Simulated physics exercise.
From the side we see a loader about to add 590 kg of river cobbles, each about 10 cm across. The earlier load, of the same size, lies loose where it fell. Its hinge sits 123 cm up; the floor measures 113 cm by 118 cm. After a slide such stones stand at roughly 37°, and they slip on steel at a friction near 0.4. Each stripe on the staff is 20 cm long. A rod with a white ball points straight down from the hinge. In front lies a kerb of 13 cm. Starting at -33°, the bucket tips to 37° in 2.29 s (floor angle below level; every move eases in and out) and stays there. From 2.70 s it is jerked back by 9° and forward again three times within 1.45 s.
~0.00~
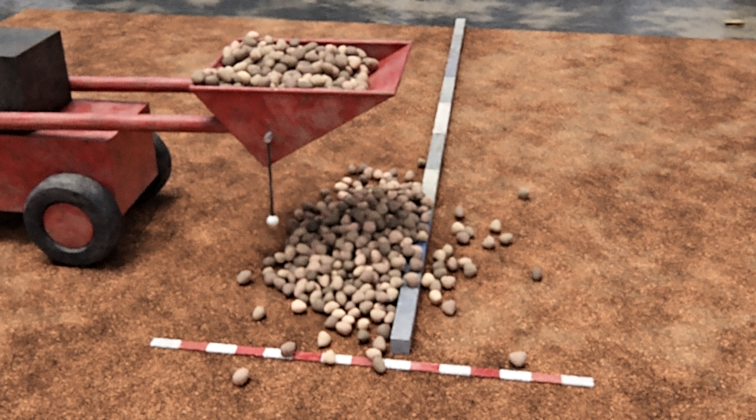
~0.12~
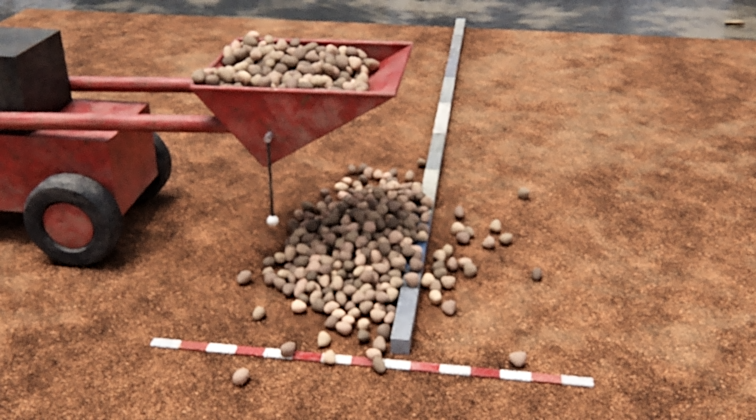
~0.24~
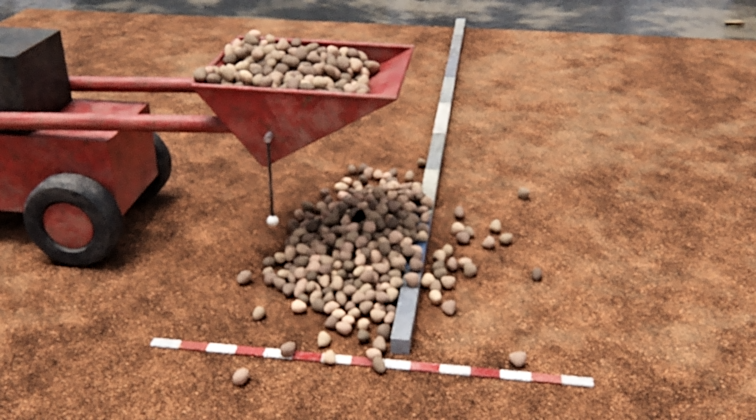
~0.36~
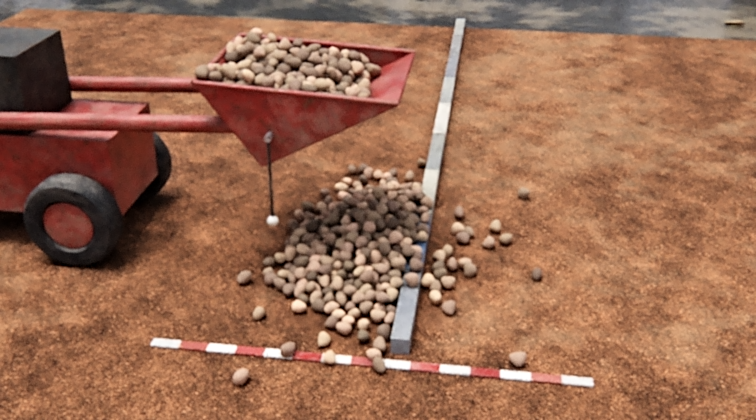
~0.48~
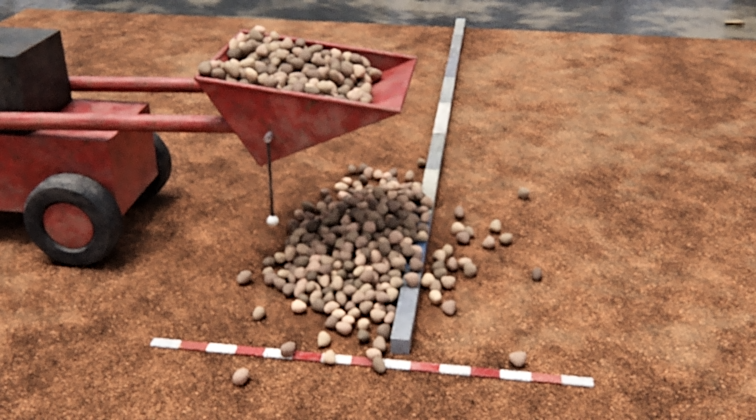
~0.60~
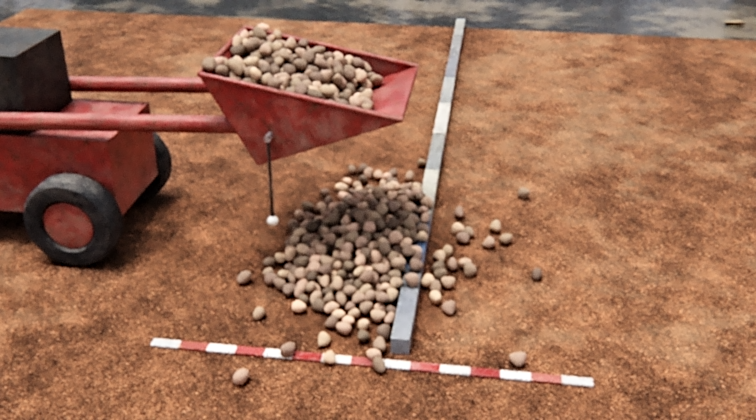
A red loader bucket heaped with rounded stones slowly tilting forward above a loose stone pile lying against a grey kerb.
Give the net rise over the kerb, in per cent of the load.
Roughly 71 per cent of a load more.
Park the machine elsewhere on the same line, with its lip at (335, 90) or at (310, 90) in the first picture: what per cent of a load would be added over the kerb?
First some 15, then 5 per cent.
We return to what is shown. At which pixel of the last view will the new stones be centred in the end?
Around (451, 242).
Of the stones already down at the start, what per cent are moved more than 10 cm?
About 10 per cent.
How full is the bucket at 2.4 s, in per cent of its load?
It holds some 30 per cent.
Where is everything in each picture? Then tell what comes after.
In the first picture, the bucket is at -33°, its lip at (395, 94); the top of the load is at (274, 51). The earlier load is highest near (378, 216), 29 cm above ground level, 96 % on this side of the kerb, 5 % over the kerb.
In the second picture, lip at (395, 95), floor tilted -32°, highest stones at (271, 50); the stones move at 0.0 m/s on average.
In the third picture, lip at (397, 99), floor tilted -31°, highest stones at (260, 49); the stones move at 0.1 m/s on average.
In the fourth picture, the bucket is at -28°, its lip at (398, 104); the top of the load is at (249, 46); the stones move at 0.1 m/s on average.
In the fifth picture, the bucket is at -25°, its lip at (400, 111); the top of the load is at (252, 44); the stones move at 0.2 m/s on average.
In the sixth picture, the bucket is at -21°, its lip at (402, 120); the top of the load is at (255, 41); the stones move at 0.2 m/s on average.
After 1.7 s the floor is at 26°; in per cent of one load, 98 in the bucket, 98 on this side of the kerb, 5 over the kerb; the foremost stones are at (501, 251).
After 2.4 s the floor is at 37°; in per cent of one load, 30 in the bucket, 134 on this side of the kerb, 36 over the kerb; the foremost stones are at (518, 253).
After 4.6 s the floor is at 37°; in per cent of one load, 0 in the bucket, 125 on this side of the kerb, 76 over the kerb; the foremost stones are at (621, 277).
After 7.4 s the floor is at 37°; in per cent of one load, 0 in the bucket, 125 on this side of the kerb, 76 over the kerb; the foremost stones are at (621, 277). Net gain over the kerb, 71.
